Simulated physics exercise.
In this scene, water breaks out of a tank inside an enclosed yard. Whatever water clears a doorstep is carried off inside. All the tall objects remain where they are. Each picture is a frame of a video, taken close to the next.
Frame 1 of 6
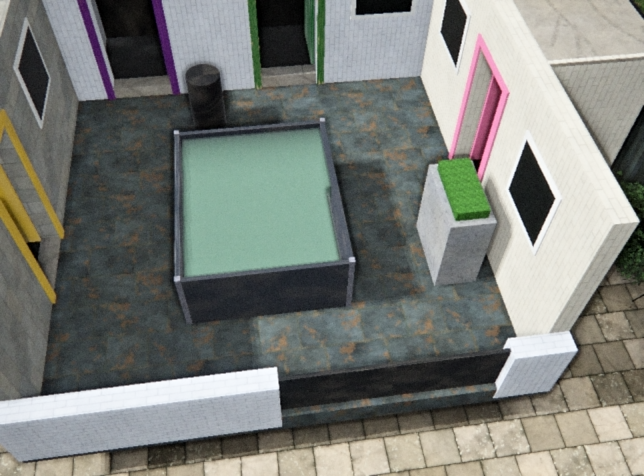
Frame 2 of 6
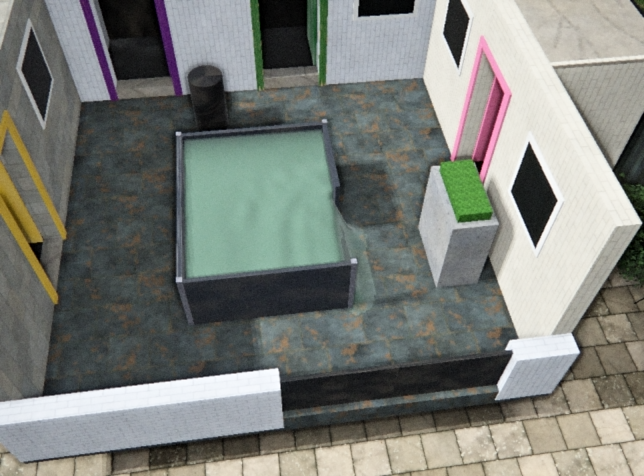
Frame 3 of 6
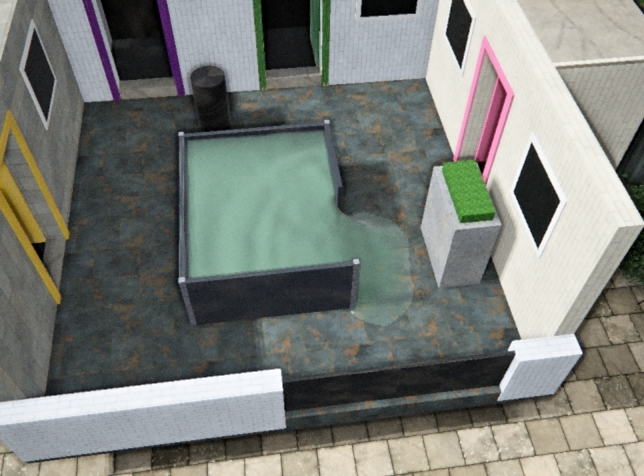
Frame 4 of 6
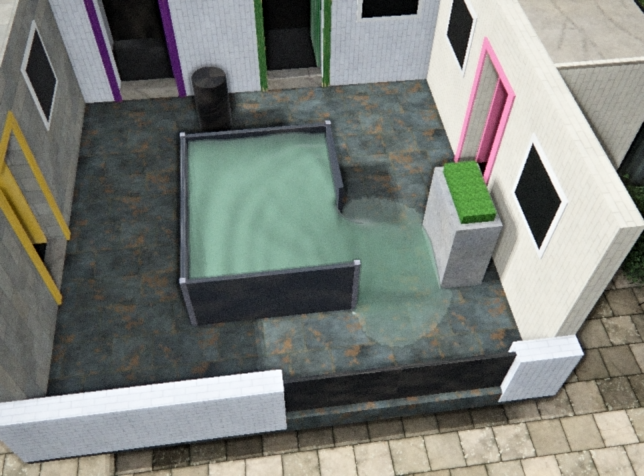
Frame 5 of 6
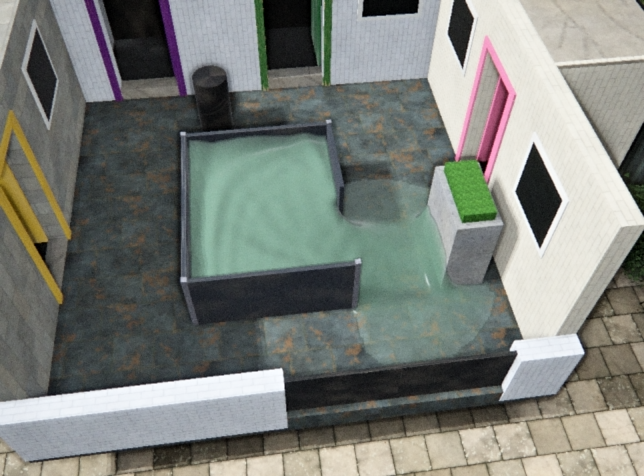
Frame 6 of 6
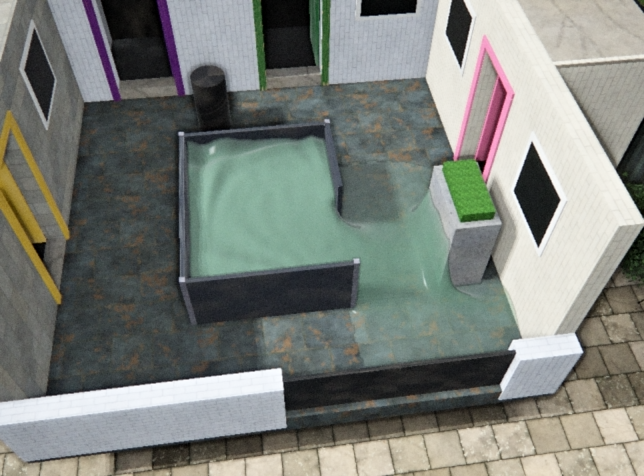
Pale green water breaks out through a gap in the right side of a dark square tank in a walled yard, spreading rightward across the mottled floor, then flowing around a grass-topped block near the pink-framed doorway.
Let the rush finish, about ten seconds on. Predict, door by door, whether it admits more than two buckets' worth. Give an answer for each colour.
The pink door admits more than two, the yellow door admits more than two, the purple door admits two or fewer, the green door admits two or fewer.
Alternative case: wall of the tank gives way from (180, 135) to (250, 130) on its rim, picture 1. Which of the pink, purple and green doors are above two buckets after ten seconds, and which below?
The pink door tops the limit, the purple door tops the limit and the green door tops the limit.
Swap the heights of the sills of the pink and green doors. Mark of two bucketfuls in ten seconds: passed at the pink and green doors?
Result, one by one - pink: Short of the limit; green: Beyond the limit.
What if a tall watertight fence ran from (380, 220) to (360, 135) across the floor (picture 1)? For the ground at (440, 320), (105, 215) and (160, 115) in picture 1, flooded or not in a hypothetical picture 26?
Taking the three spots in turn, they are inundated, unwetted and unwetted.
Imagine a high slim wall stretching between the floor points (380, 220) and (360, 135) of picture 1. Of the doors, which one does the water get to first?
Outcome: The pink-painted one.
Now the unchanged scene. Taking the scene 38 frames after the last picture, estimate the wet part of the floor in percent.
By my count, 95 percent.
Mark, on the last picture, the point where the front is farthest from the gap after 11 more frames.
My pick would be pixel (428, 84).
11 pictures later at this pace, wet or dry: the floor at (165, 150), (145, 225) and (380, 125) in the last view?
The three points read clear, clear and soaked through.
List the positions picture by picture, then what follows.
In the first frame, the water tank at (258, 197) is whole and still.
In the second frame, the front is at (355, 311), out from the gap at (341, 254).
In the third frame, water pours out at (343, 255) and has run to (393, 227).
In the fourth frame, the front is at (422, 219), out from the gap at (344, 257).
In the fifth frame, the front is at (487, 306), out from the gap at (345, 256).
In the sixth frame, water pours out at (343, 255) and has run to a hidden place.
A moment on, water covers 30 % of the floor; the pink door over two buckets in, the yellow door not reached, the purple door not reached, the green door not reached.
Next, water covers 45 % of the floor; the pink door over two buckets in, the yellow door not reached, the purple door not reached, the green door not reached.
Then, water covers 65 % of the floor; the pink door over two buckets in, the yellow door not reached, the purple door wet at the sill, nothing in, the green door wet at the sill, nothing in.
Later, water covers 95 % of the floor; the pink door far over two buckets in, the yellow door under two buckets in, the purple door wet at the sill, nothing in, the green door wet at the sill, nothing in.
In the end, water covers 95 % of the floor; the pink door far over two buckets in, the yellow door over two buckets in, the purple door under two buckets in, the green door wet at the sill, nothing in.
